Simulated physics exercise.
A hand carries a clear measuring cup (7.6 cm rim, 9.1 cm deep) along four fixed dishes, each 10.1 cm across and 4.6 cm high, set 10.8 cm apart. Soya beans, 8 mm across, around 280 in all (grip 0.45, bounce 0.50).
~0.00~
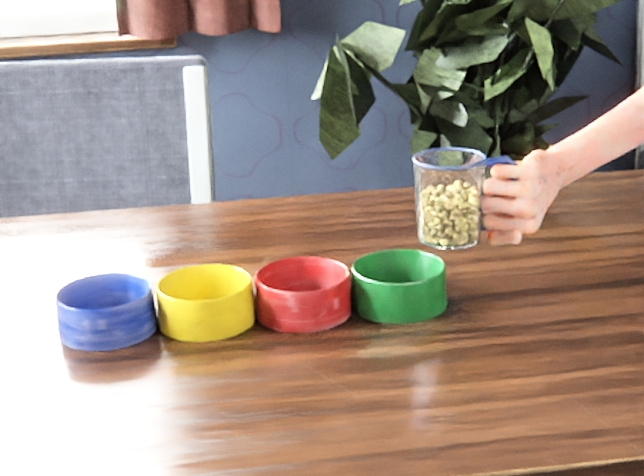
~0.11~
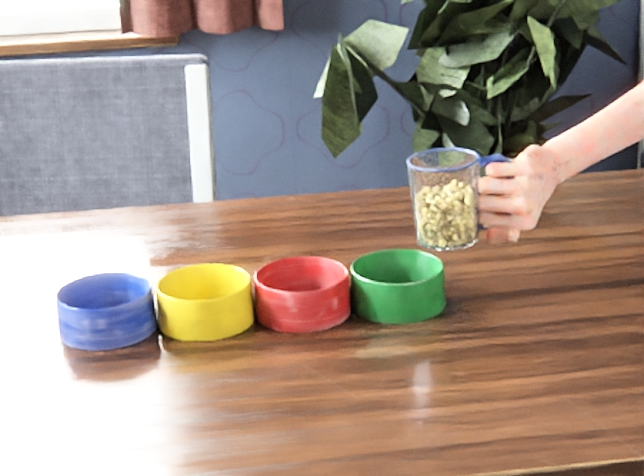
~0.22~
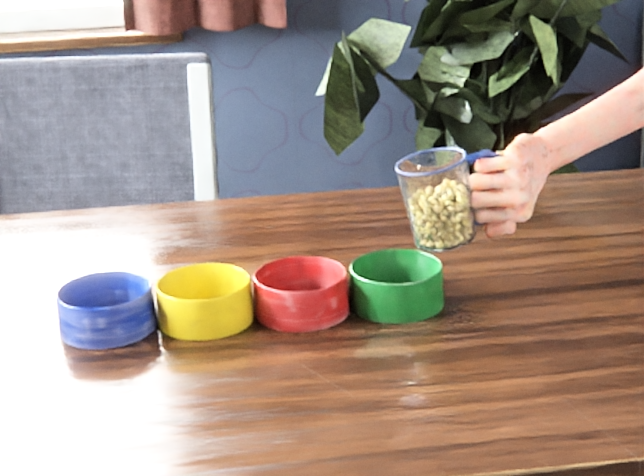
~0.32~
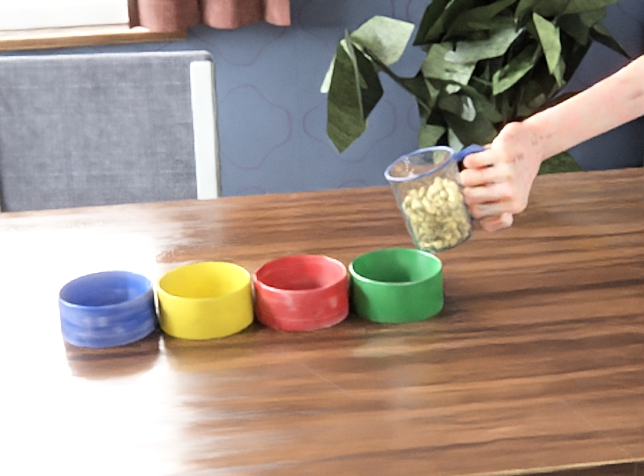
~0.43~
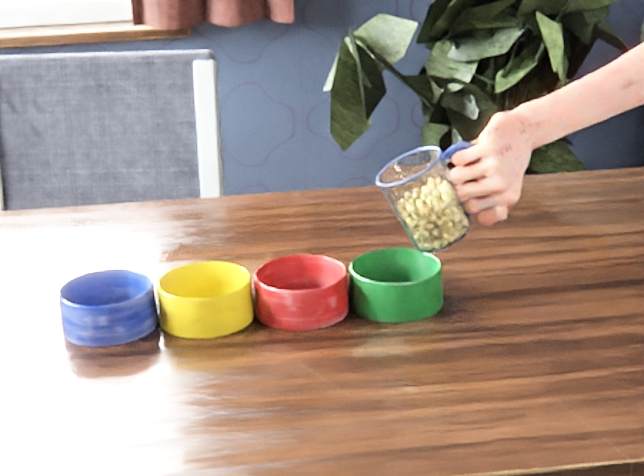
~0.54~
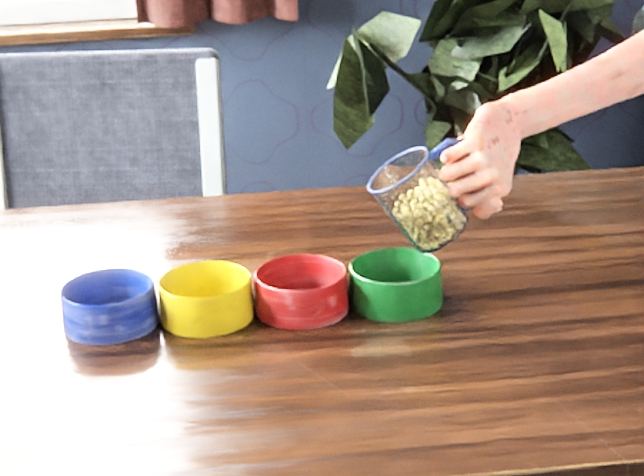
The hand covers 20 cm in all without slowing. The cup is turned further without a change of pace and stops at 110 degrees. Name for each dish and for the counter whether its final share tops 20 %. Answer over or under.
Red: Over, blue: Under, green: Under, yellow: Under, counter: Under.
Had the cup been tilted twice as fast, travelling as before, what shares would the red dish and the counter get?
In that case red 70; counter 10.
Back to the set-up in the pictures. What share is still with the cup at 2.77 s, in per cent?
About 0 per cent.
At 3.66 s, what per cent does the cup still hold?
Some 0 per cent of the load.
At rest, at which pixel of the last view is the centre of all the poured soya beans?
Near (291, 295).
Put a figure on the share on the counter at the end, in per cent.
Roughly 0 per cent.
After 1.88 s, tilt 110 degrees; cup holds 40 %, red 60 %.
After 2.77 s, tilt 110 degrees; cup holds 0 %, red 100 %.
After 3.66 s, tilt 110 degrees; cup holds 0 %, red 100 %.
In the end, at 4.0 s, red 100 %, blue 0 %, green 0 %, yellow 0 %, counter 0 %.
